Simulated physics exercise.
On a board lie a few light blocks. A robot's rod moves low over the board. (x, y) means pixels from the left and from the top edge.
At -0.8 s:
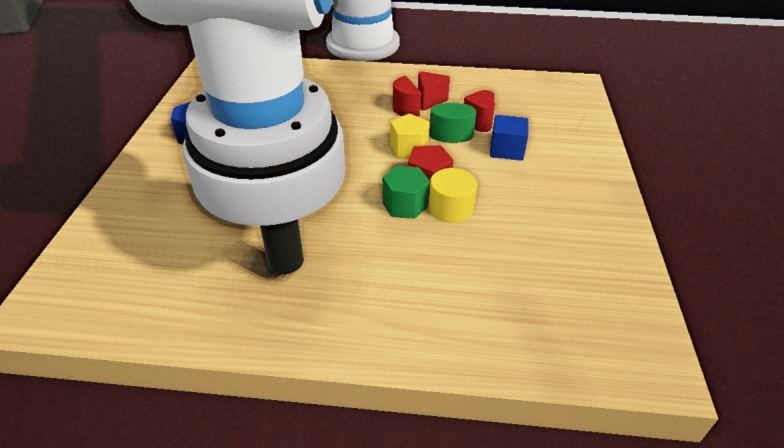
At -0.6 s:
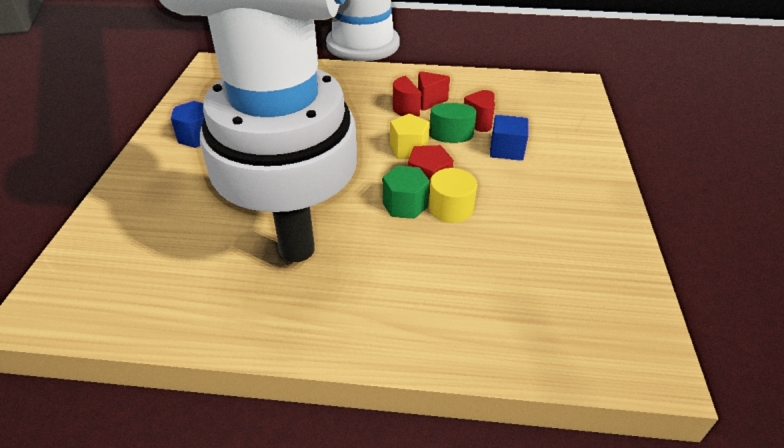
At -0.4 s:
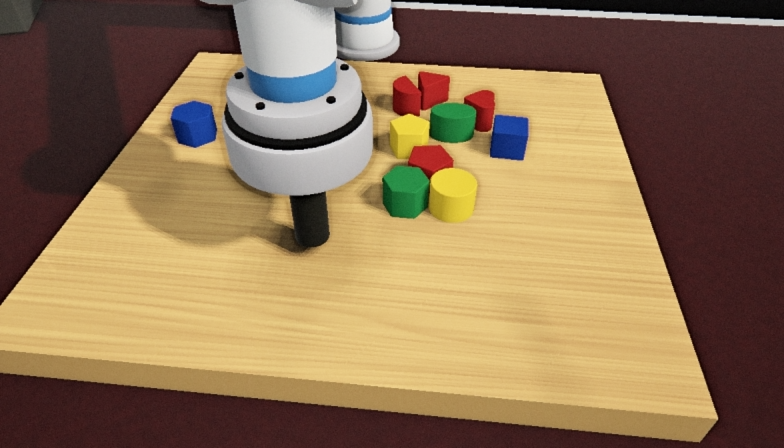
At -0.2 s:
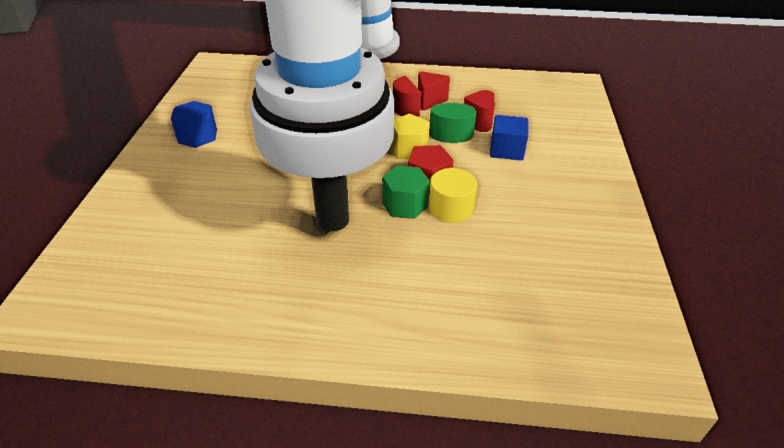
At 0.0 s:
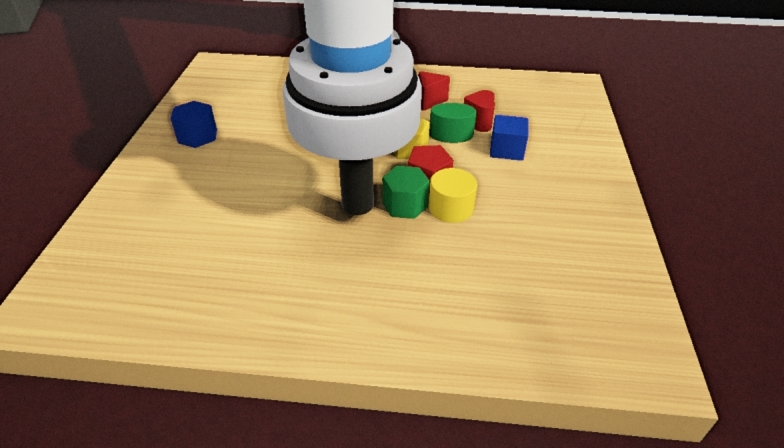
On a wooden board, a white robot arm with a black rod stands left of a loose group of red, yellow, green and blue blocks. The rod glides steadily right and away from the viewer, uncovering a blue block at left, and draws close beside the green six-sided block while the blocks stay still.
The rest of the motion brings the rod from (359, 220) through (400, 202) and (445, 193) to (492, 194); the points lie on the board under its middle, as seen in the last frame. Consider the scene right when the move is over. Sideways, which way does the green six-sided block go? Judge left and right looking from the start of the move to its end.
Goes left.
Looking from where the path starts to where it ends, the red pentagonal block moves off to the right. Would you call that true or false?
It is false.
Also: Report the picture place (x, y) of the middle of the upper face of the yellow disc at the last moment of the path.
By then it is at (524, 187).
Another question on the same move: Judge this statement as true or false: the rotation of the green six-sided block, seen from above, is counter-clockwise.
The statement is true.
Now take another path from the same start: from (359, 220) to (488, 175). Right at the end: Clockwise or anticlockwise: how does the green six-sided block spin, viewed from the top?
Against the clock.
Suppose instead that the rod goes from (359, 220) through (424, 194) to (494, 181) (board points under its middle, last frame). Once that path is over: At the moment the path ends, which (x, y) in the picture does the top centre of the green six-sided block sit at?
Final place: (526, 146).
What follows on the original path. One third of the way, rod at (401, 187); green six-sided block at (436, 169); red pentagonal block at (448, 145), turned 35° anticlockwise; yellow disc at (480, 181).
Two thirds of the way, rod at (447, 178); green six-sided block at (479, 158); red pentagonal block at (465, 133), turned 80° anticlockwise; yellow disc at (507, 183).
At the end, rod at (495, 180); green six-sided block at (517, 151), turned 45° anticlockwise; yellow pentagonal block in place; red pentagonal block at (467, 133), turned 85° anticlockwise; yellow disc at (524, 187).
